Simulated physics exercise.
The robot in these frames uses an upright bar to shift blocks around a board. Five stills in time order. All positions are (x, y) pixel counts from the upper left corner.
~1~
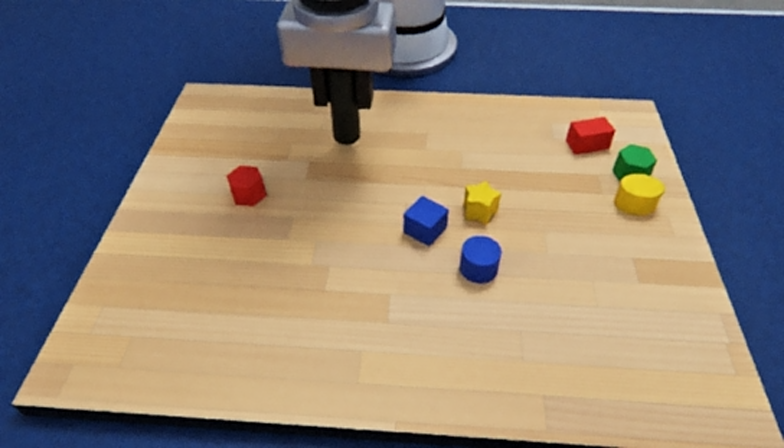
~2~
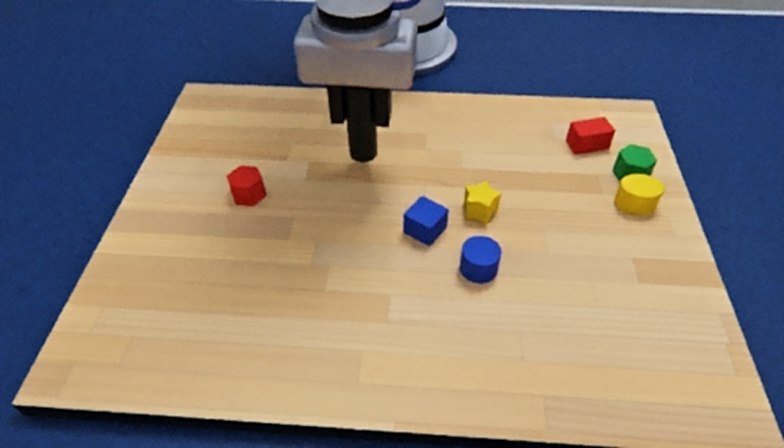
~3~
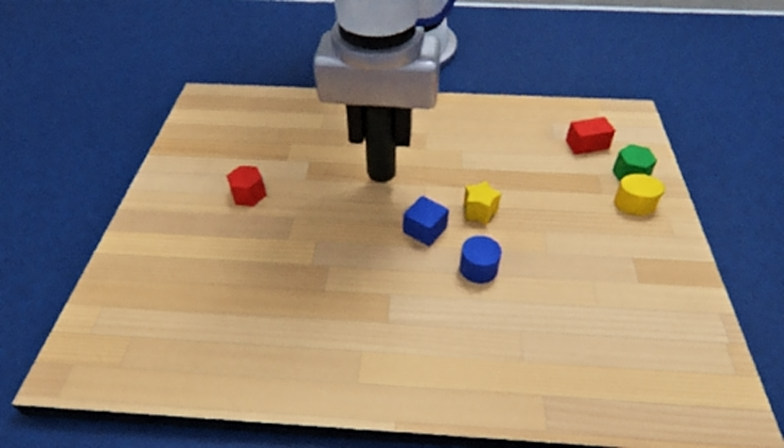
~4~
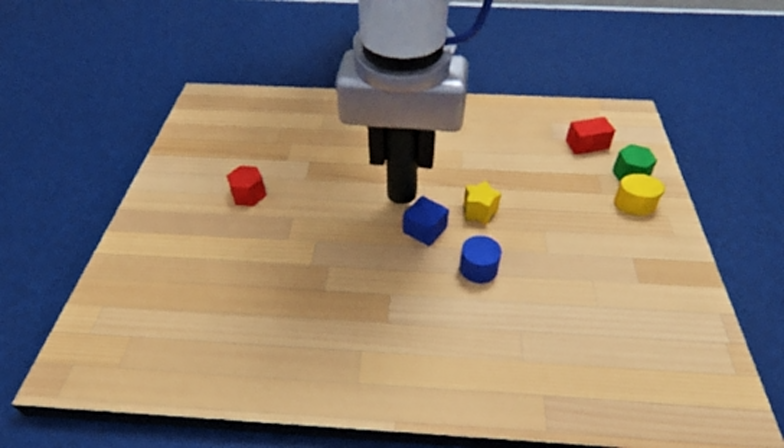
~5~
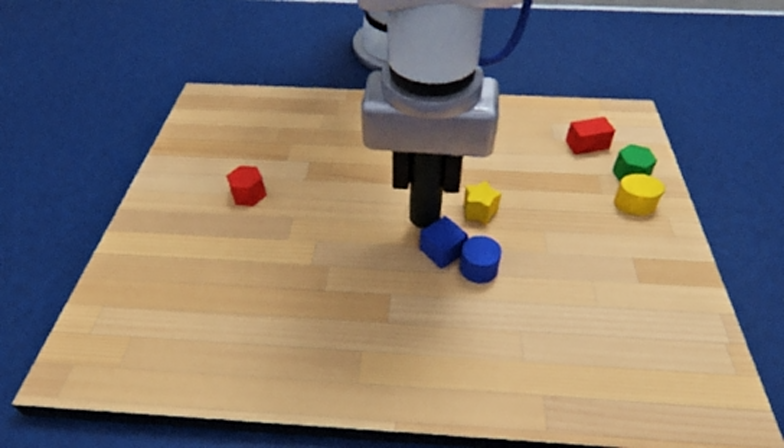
A robot arm with a black upright bar reaches over a pale wooden board on a blue surface, seen from above at an unmoving angle. A red block sits at left, a blue cube, blue cylinder and yellow star near the middle, and red, green and yellow blocks at upper right. The bar moves down and rightward, then pushes the cube toward the cylinder, while the other blocks stay still.
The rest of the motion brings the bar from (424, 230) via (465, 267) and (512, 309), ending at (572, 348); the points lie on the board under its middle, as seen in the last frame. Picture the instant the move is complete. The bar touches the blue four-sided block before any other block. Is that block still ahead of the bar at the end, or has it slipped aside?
It stays on the bar's front.
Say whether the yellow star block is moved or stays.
That block remains where it is.
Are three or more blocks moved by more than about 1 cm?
Going by the path, no.
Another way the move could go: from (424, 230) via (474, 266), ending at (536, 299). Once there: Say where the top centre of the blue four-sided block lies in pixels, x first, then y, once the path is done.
By then it is at (561, 310).
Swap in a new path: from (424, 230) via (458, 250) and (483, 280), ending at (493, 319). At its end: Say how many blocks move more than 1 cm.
Most likely two.
On the path given first. One third of the way, bar (468, 257); blue four-sided block (494, 273); blue circular block (534, 287).
Two thirds of the way, bar (515, 297); blue four-sided block (548, 316), turned 20° anticlockwise; blue circular block (593, 325).
At the end, bar (577, 337); blue four-sided block (613, 359), turned 15° anticlockwise; blue circular block (665, 364); yellow star block still.
